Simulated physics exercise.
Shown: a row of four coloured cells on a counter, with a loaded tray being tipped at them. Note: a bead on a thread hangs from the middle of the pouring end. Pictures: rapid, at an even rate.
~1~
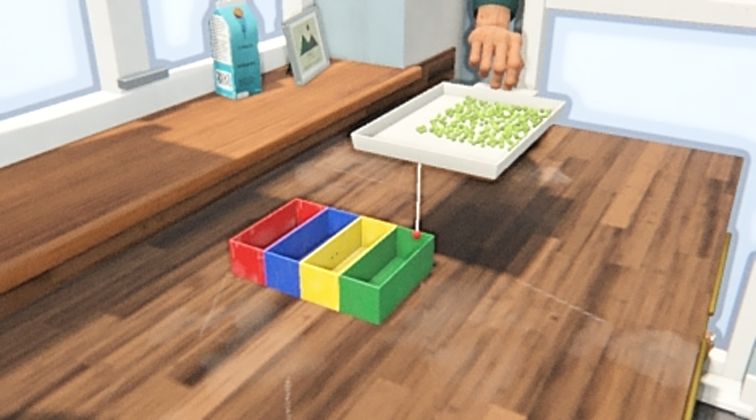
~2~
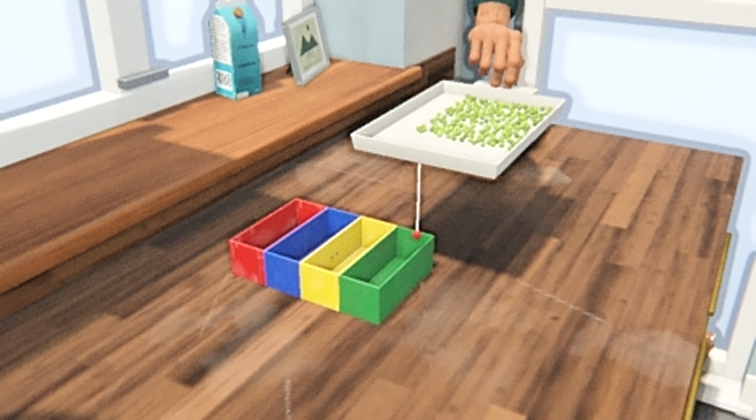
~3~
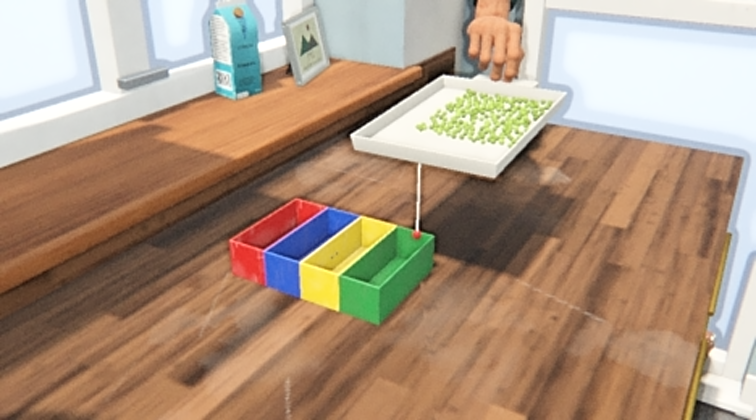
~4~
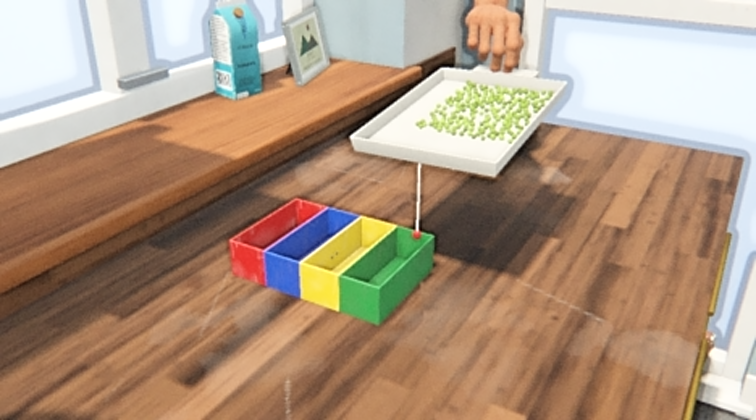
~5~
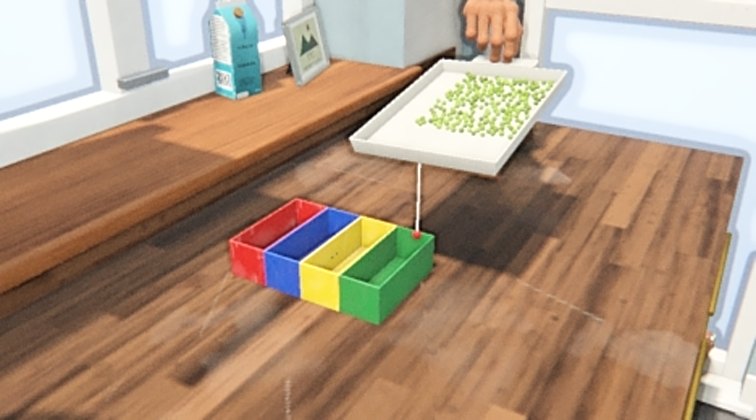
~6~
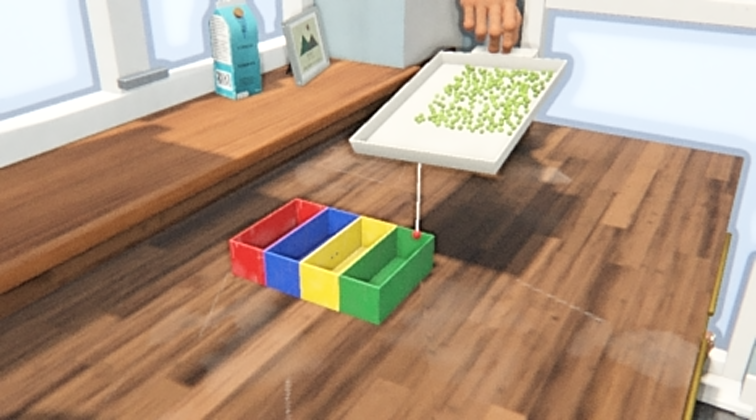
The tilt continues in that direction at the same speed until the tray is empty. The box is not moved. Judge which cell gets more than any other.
Most goes to the yellow cell.
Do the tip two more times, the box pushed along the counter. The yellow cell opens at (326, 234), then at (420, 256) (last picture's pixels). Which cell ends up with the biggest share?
So the first one goes to that green cell and the second to that red cell.
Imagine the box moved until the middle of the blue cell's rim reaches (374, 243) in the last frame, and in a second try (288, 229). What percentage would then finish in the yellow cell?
Close to 20 in a hundred first, close to 30 in a hundred second.
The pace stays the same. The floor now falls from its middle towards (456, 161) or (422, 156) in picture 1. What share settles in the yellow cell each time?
Lab note: Case 1 near 0 %, case 2 near 20 %.
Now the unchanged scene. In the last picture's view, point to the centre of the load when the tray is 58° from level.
About (396, 145).
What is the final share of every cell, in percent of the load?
Final shares - red cell 0 percent, blue cell 10 percent, yellow cell 60 percent, green cell 30 percent.
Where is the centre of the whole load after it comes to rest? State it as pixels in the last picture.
(353, 277).
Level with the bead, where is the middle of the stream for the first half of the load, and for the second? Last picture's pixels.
First part (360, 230), rest (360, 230).
Shortly afterwards, tray tipped steeply; all but a few on the tray; only a few in the yellow cell; only a few in the blue cell; only a few falling or outside the box.
Next, tray tipped right over; the bulk on the tray; a little in the yellow cell; only a few in the green cell; only a few in the blue cell; a little falling or outside the box.
Some moments later, tray tipped past a quarter turn; near two thirds in the yellow cell; near a quarter in the green cell; a little in the blue cell; only a few falling or outside the box.
In the end, tray tipped past a quarter turn; near two thirds in the yellow cell; near a quarter in the green cell; a little in the blue cell; none at all in the red cell; only a few outside the box.
